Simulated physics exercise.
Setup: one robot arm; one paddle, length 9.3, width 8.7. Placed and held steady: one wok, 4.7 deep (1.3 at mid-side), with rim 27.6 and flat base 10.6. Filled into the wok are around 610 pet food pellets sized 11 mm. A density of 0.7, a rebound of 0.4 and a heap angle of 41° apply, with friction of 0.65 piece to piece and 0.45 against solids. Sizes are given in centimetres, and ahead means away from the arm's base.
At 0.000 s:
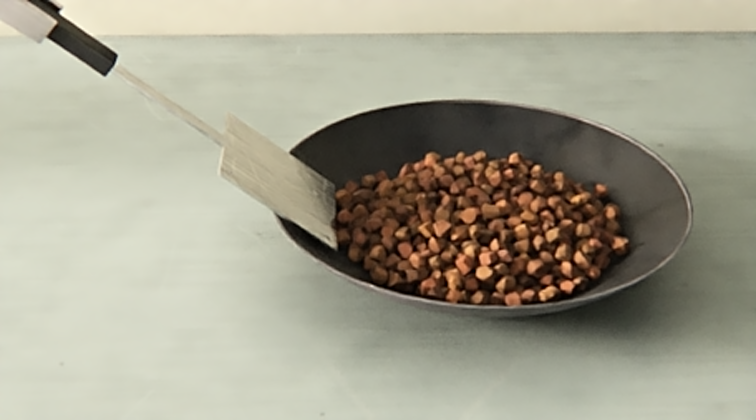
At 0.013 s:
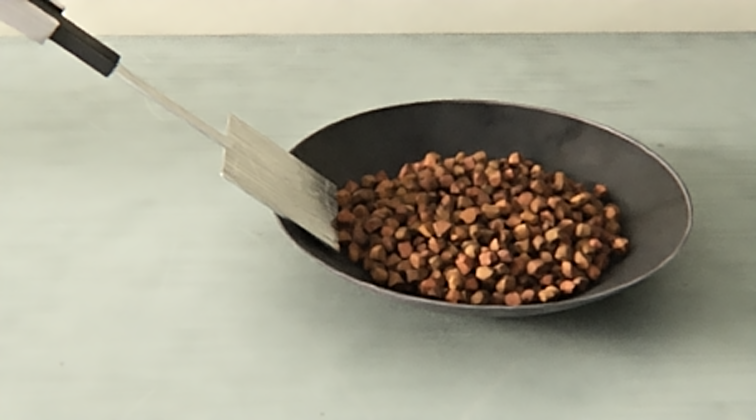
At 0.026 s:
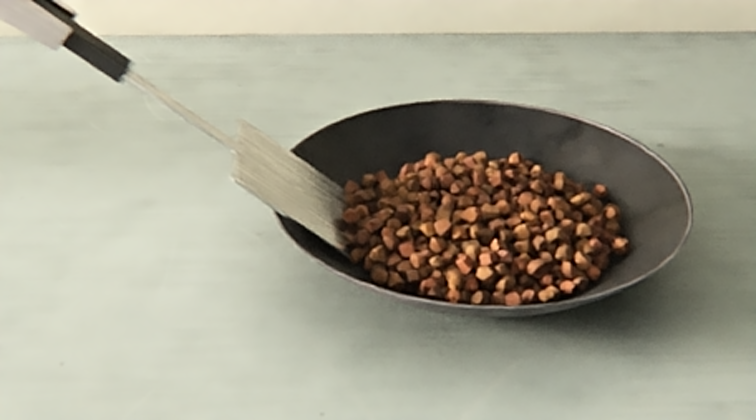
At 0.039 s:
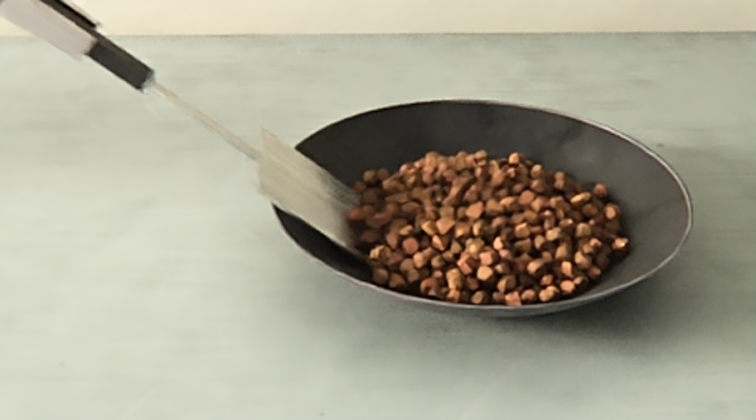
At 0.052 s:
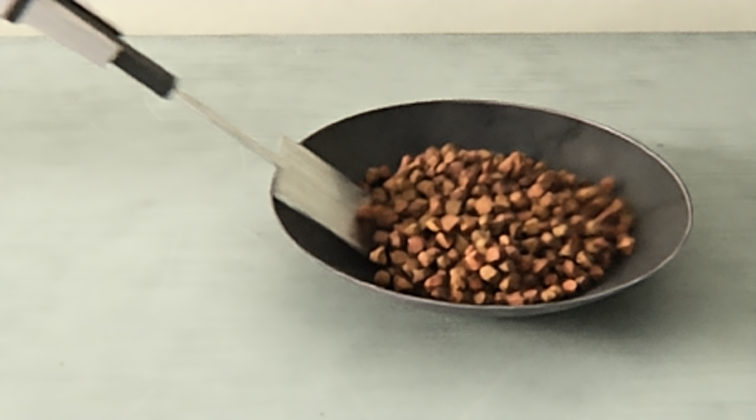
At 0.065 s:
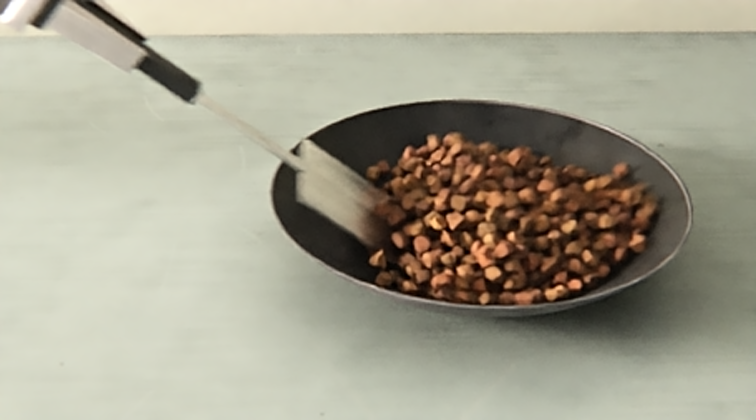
The clip opens on a dark wok of small brown pellets, with a flat metal paddle resting at the left side of the heap. After a near-still start, the paddle slides right and slightly downward into the wok, pushing the pellets so the heap shifts rightward and rises a little.
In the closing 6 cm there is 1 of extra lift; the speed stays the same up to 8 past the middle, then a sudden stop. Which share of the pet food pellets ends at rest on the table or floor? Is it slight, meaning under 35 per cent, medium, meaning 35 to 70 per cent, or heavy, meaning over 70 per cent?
It is medium, from 35 to 70 per cent.
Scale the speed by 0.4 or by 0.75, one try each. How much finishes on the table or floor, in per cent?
Roughly 25 per cent on the first try and 35 per cent on the second.
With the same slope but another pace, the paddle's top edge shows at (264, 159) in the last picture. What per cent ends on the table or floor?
25 %.
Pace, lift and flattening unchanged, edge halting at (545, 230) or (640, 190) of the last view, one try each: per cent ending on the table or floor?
Roughly 15 and 55 per cent.
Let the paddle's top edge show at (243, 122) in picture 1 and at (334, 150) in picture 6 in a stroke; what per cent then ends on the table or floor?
Off the vessel, on the table or floor: Some 50 percent.
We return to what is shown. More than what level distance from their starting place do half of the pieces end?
Near 13 cm, measured level.
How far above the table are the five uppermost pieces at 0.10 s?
They are some 7 cm up.
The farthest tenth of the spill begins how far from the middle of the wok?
Roughly 30 cm.
By 0.10 s, sloping 39°, highest piece 7 above the table; 610 in the wok, 2 on the blade or in flight.
By 0.14 s, sloping 39°, highest piece 8 above the table; 602 in the wok, 10 on the blade or in flight.
By 0.36 s, sloping 39°, highest piece 7 above the table; 348 in the wok, 231 on the table or floor, 33 on the blade or in flight.
By 1.41 s, sloping 39°, highest piece 5 above the table; 346 in the wok, 266 on the table or floor.
Final count, 346 in the wok, 266 on the table or floor. That is 43 % on the table or floor.
